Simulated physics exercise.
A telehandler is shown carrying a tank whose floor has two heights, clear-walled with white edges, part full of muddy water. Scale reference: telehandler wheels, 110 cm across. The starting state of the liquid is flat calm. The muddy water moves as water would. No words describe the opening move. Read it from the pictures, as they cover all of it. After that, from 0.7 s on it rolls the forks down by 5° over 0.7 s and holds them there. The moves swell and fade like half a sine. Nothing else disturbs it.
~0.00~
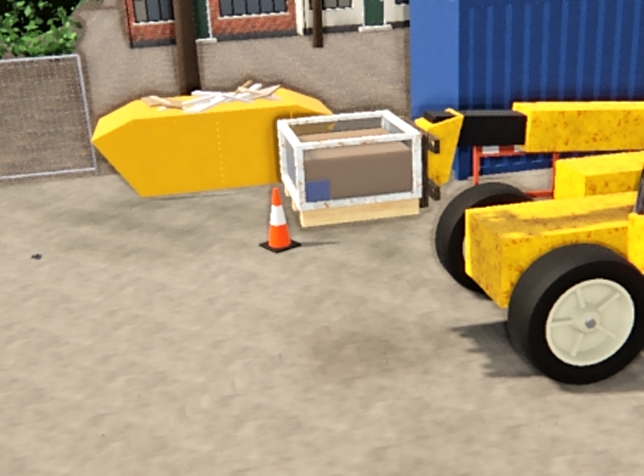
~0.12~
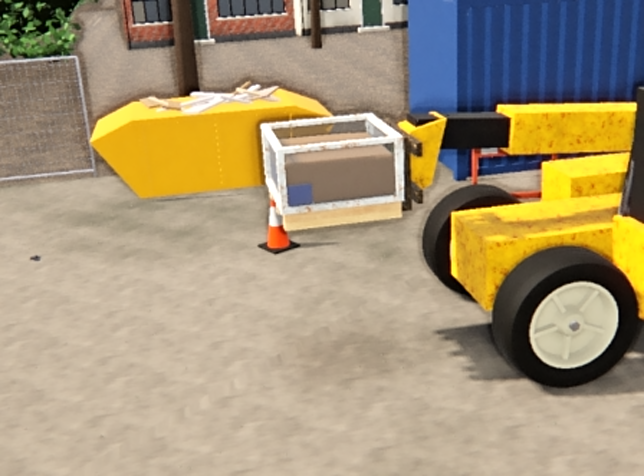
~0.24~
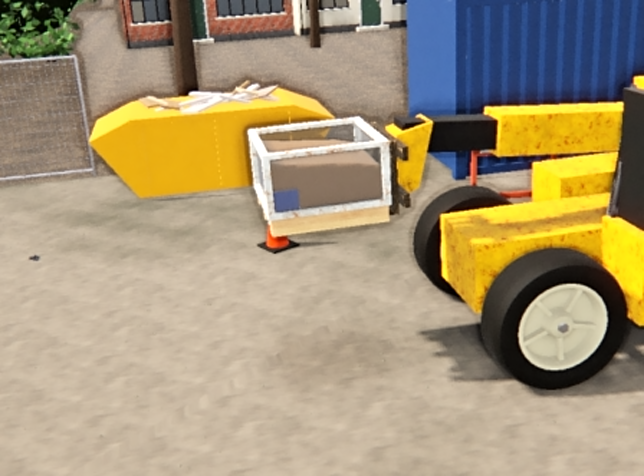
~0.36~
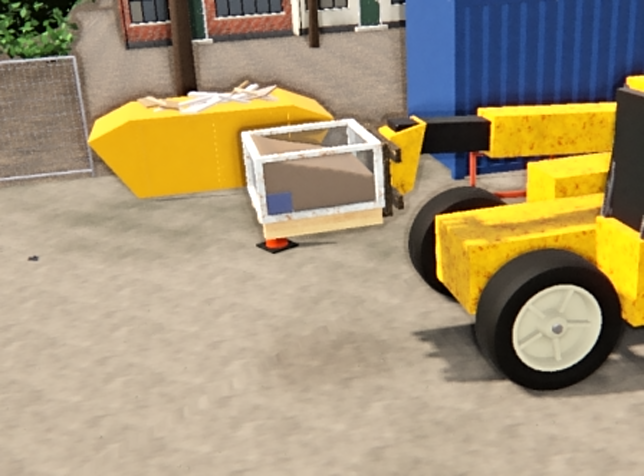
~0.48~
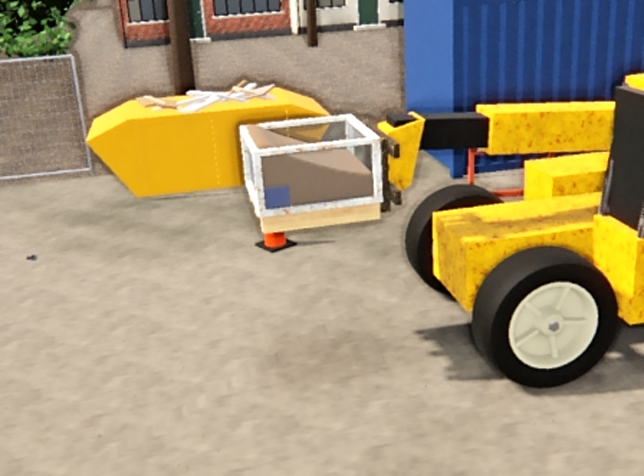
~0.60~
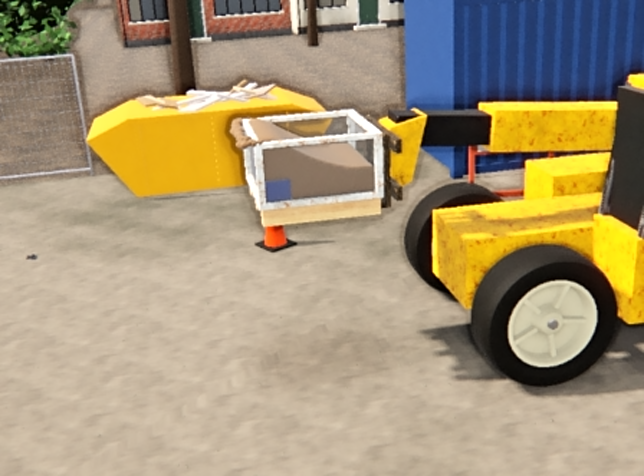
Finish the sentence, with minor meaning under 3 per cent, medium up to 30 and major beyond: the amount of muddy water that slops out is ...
... medium.
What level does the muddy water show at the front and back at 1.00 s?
It reads roughly 32 cm up front and 38 cm at the back.
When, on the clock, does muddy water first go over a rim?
At roughly 0.8 s.
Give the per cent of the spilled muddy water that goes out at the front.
Spill fraction there: Roughly 100 per cent.
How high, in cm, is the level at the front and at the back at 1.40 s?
At the front 26 cm, at the back 34 cm.
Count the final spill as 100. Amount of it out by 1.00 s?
Close to 20 in a hundred.
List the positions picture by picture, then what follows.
In the first picture, the surface is at (310, 157) by the front wall; at (400, 148) by the back wall; it lies level with the rim line; edge of the step at (317, 182); the front is on the left, levels are read along the near wall.
In the second picture, the surface is at (292, 161) by the front wall; at (383, 152) by the back wall; it lies level with the rim line.
In the third picture, the surface is at (278, 161) by the front wall; at (369, 163) by the back wall; it climbs 8° towards the front.
In the fourth picture, the surface is at (269, 154) by the front wall; at (363, 173) by the back wall; it climbs 19° towards the front.
In the fifth picture, the surface is at (267, 138) by the front wall; at (361, 170) by the back wall; it climbs 25° towards the front.
In the sixth picture, the surface is at (269, 132) by the front wall; at (363, 164) by the back wall; it climbs 24° towards the front.
By 1.00 s the surface is 31 cm up at the front and 38 cm at the back; 1 per cent is out, over the front.
By 1.40 s the surface is 25 cm up at the front and 35 cm at the back; 1 per cent is out, over the front.
By 1.90 s the surface is 45 cm up at the front and 21 cm at the back; 1 per cent is out, over the front.
By 4.39 s 5 per cent is out, over the front, 11 of 211 litres.
